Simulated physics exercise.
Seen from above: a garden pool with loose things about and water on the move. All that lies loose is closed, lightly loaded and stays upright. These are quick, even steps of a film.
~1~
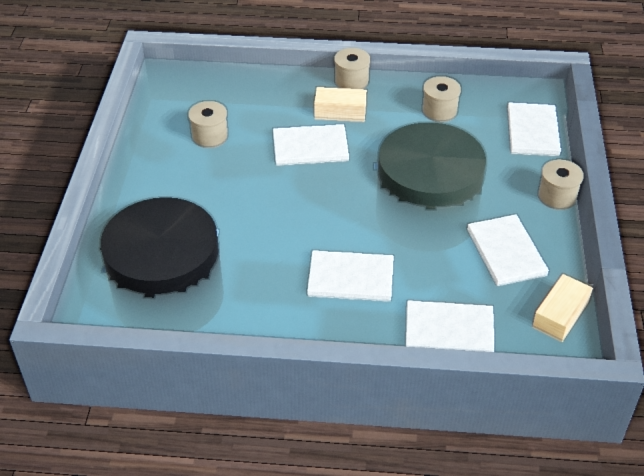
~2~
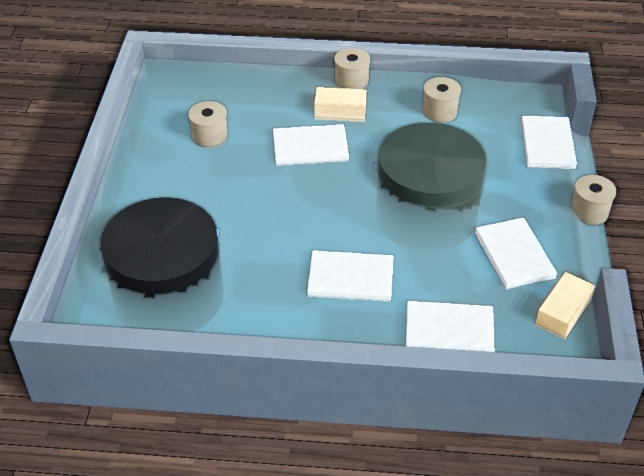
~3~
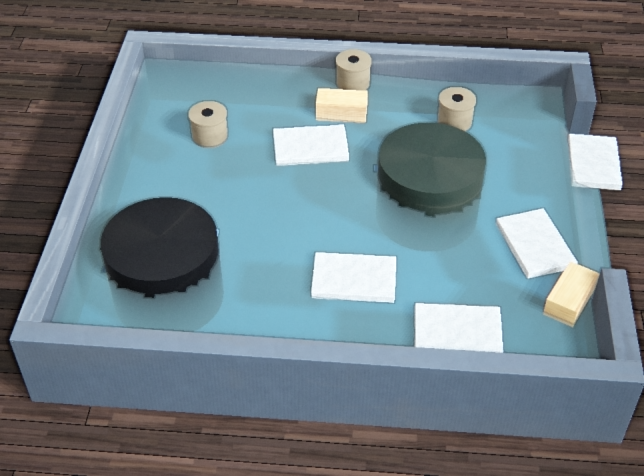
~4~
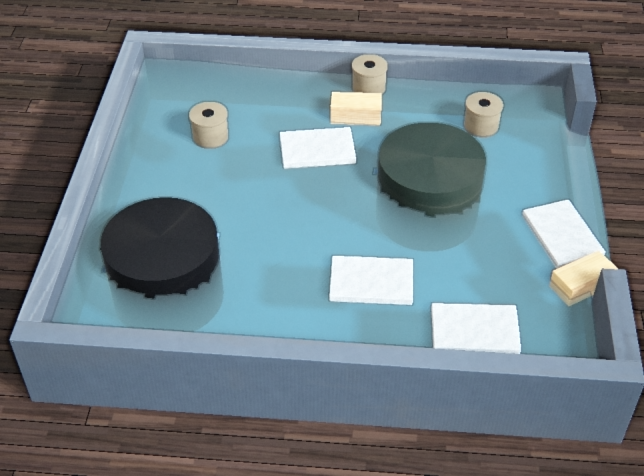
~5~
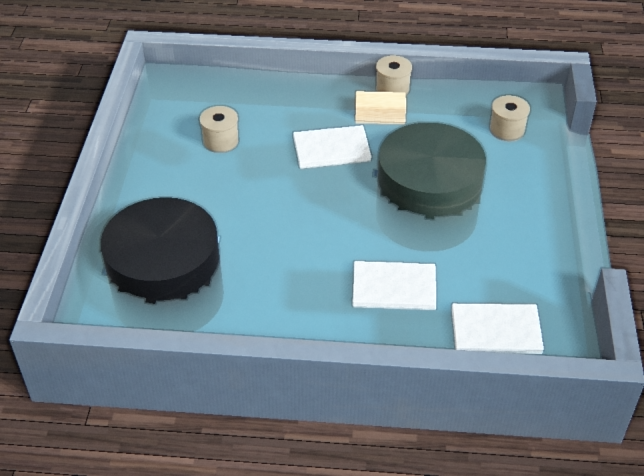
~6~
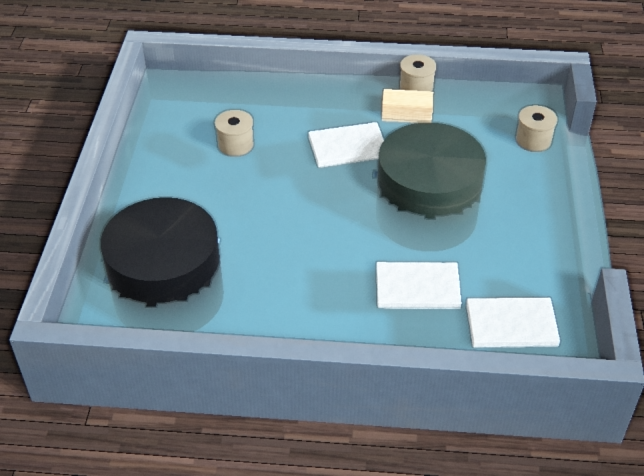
Water drains through a gap in the pool's right wall, drawing floating objects rightward and out.
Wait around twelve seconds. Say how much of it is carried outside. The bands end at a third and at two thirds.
It is two thirds or above.
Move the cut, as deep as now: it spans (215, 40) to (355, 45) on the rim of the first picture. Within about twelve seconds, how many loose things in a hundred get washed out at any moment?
Close to 50 %.
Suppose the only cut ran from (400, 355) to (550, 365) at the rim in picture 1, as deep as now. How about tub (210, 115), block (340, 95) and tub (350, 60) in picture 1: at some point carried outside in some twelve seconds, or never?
As listed: Still in, no, kept in.
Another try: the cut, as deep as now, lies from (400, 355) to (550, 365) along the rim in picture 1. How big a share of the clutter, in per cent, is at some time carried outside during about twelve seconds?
About 50 per cent.
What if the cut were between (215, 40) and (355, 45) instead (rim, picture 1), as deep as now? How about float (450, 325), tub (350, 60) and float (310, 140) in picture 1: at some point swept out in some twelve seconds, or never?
In turn: Still in, washed out, gone.
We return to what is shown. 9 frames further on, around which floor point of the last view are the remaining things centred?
Roughly at (451, 204).
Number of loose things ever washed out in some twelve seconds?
The number is 8.
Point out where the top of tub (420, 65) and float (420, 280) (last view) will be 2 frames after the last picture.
Close to (459, 72) and (454, 281).
A moment on, 5 of 11 are out; 6 afloat.
Next, 5 of 11 are out; 6 afloat.
Later, 8 of 11 are out; 3 afloat.
In the end, 8 of 11 are out; 3 afloat.
